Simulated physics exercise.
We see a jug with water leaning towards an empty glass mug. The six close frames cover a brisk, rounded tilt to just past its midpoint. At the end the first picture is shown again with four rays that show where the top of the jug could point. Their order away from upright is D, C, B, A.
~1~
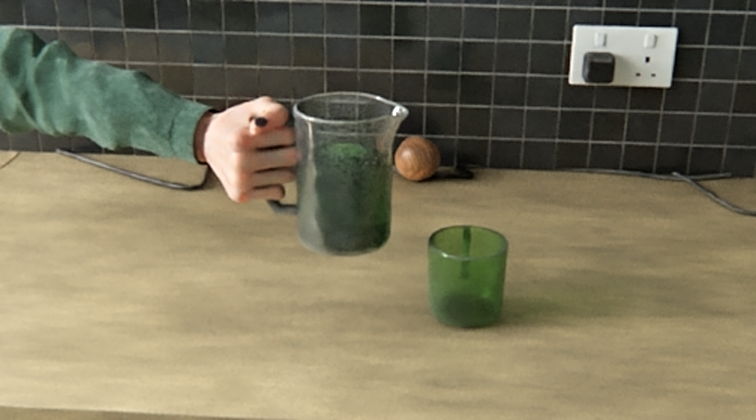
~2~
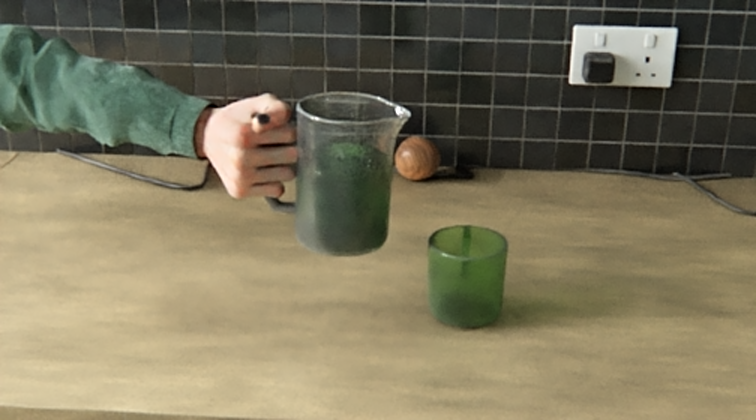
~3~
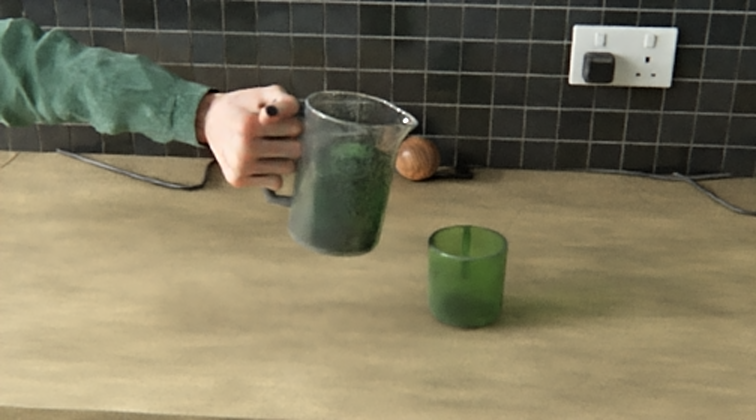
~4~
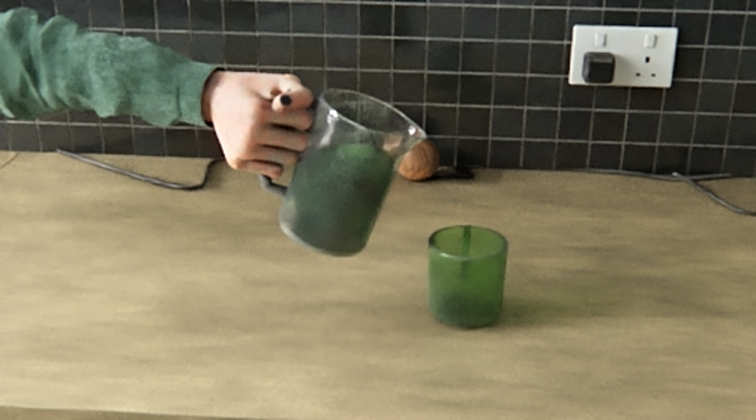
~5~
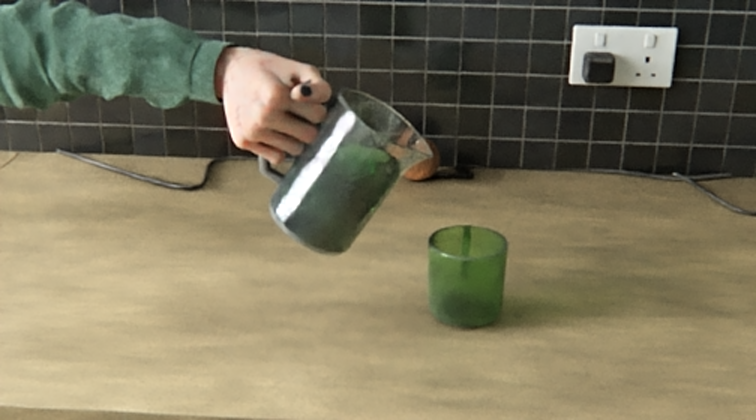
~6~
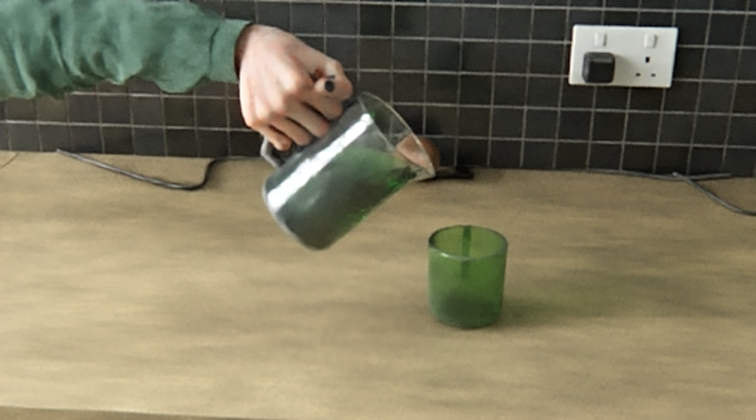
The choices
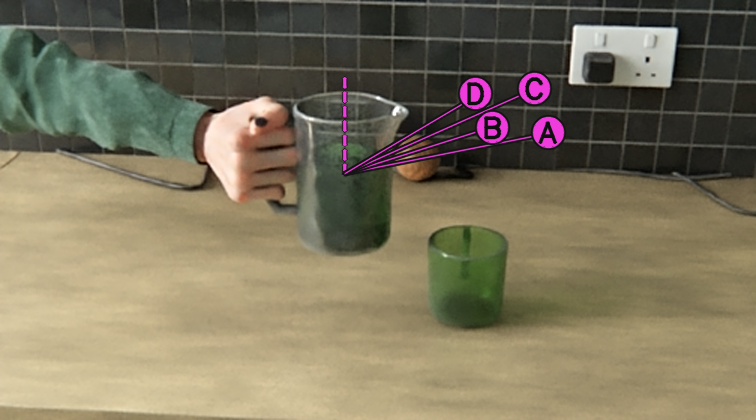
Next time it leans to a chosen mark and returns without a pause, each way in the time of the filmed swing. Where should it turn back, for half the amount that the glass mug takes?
I would pick tilt B.
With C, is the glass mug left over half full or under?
Under.
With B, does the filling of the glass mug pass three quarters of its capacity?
No, it does not.
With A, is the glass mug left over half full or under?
Over.
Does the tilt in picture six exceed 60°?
No.
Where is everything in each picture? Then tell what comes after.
Upright, lip at (406, 112); rim of the glass mug round (468, 241); nothing has left yet.
Tipped about 2°, lip at (409, 115); nothing has left yet.
Tipped about 9°, lip at (416, 123); nothing has left yet.
Tipped about 20°, lip at (424, 136); nothing has left yet.
Tipped about 32°, lip at (431, 154); nothing has left yet.
Tipped about 46°, lip at (434, 174); nothing has left yet.
On the marked copy, A at (532, 136); B at (475, 132); C at (519, 95); D at (462, 104).
Choosing A, the glass mug ends with about 73 % of what it can hold.
Choosing B, the glass mug ends with about 51 % of what it can hold.
Choosing C, the glass mug ends with about 30 % of what it can hold.
Choosing D, the glass mug ends with about 15 % of what it can hold.
